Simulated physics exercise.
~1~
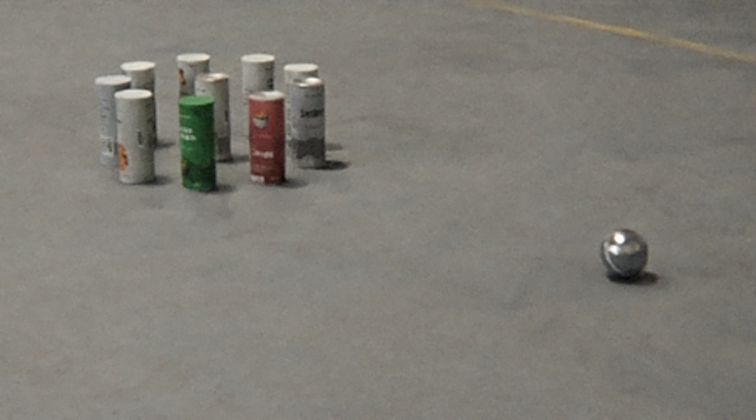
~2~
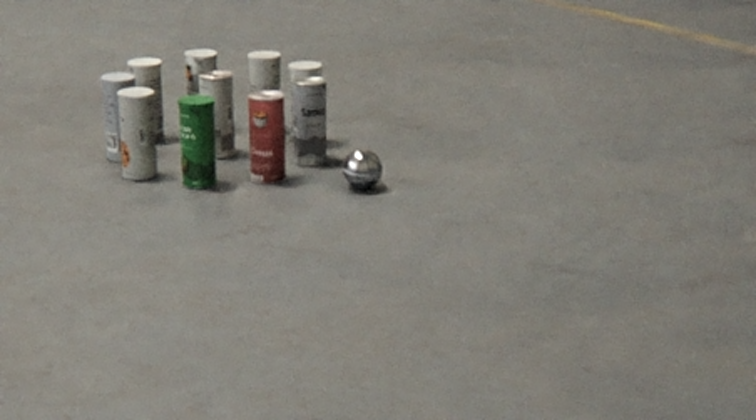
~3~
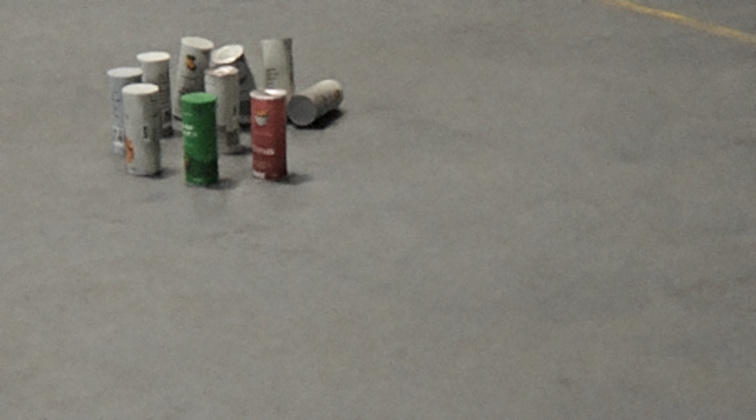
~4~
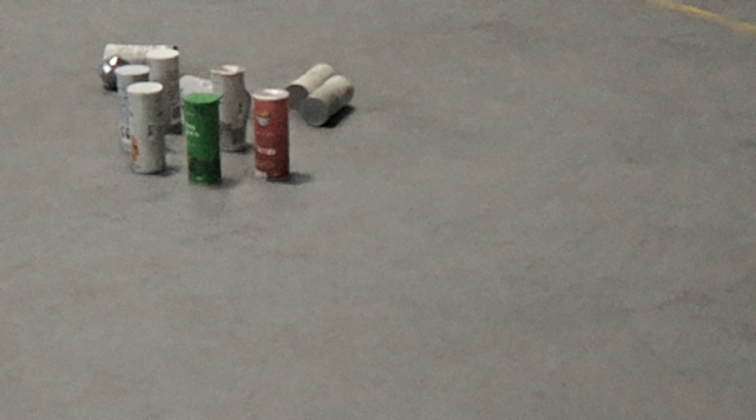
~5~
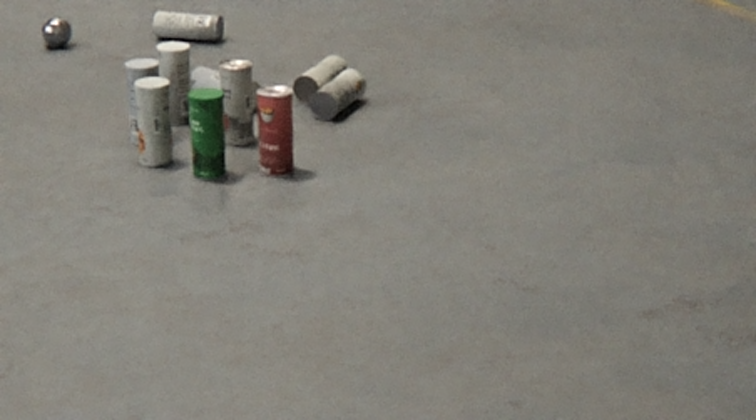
The clip opens on a cluster of tall canisters standing on a grey floor, mostly pale ones with a green and a red one at the front, while a shiny steel ball sits off to the right. The ball rolls left and away toward the right side of the group. It passes in behind the red canister, tipping pale canisters at the back and right. The ball emerges at the back left beside a toppled canister, then rolls farther left. By the end, several pale canisters lie on their sides, while the green and red ones still stand in place.
